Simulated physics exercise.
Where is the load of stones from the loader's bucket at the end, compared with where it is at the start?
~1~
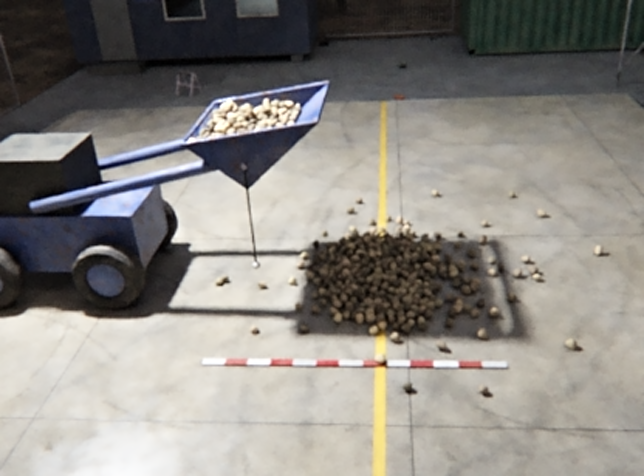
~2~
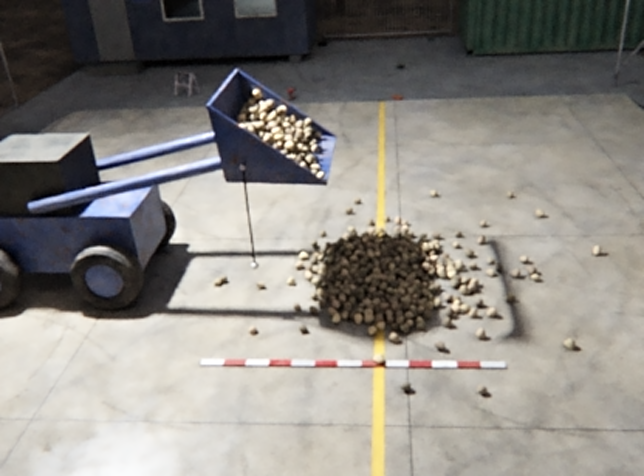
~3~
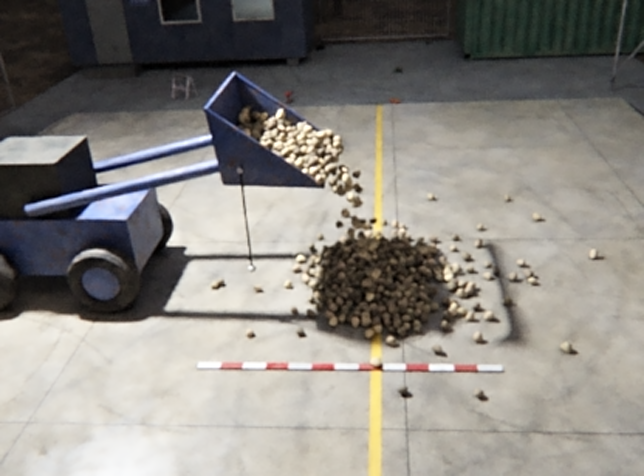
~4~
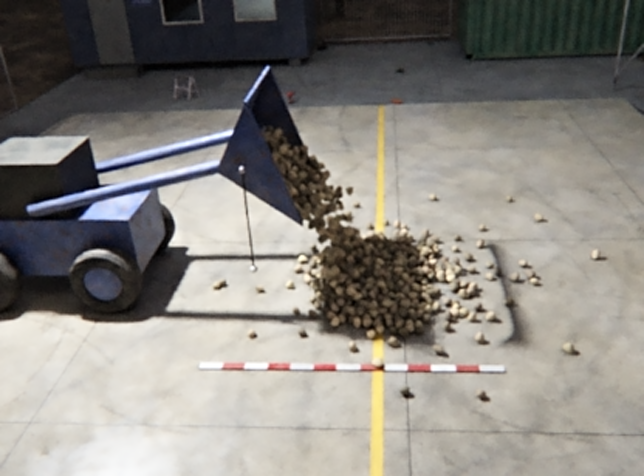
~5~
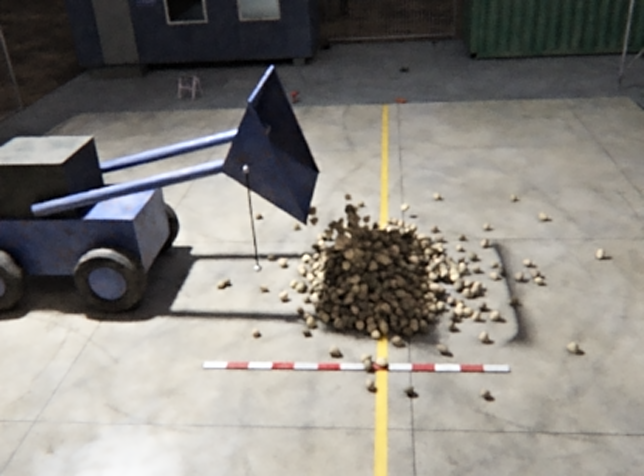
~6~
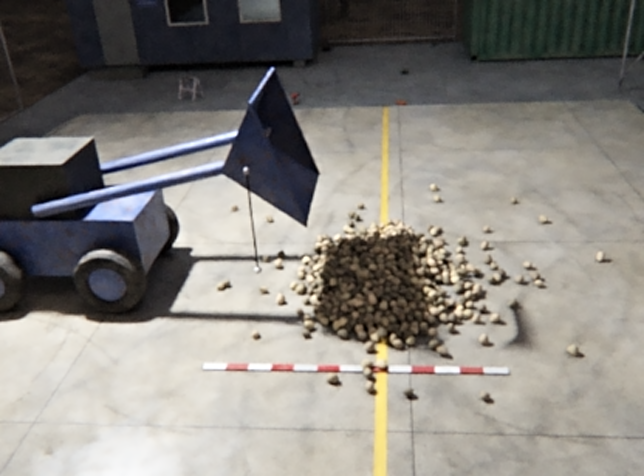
At the start the load sits up in the raised blue bucket. By the end it has moved lower and to the right, lying on the floor with the heap across the yellow line.
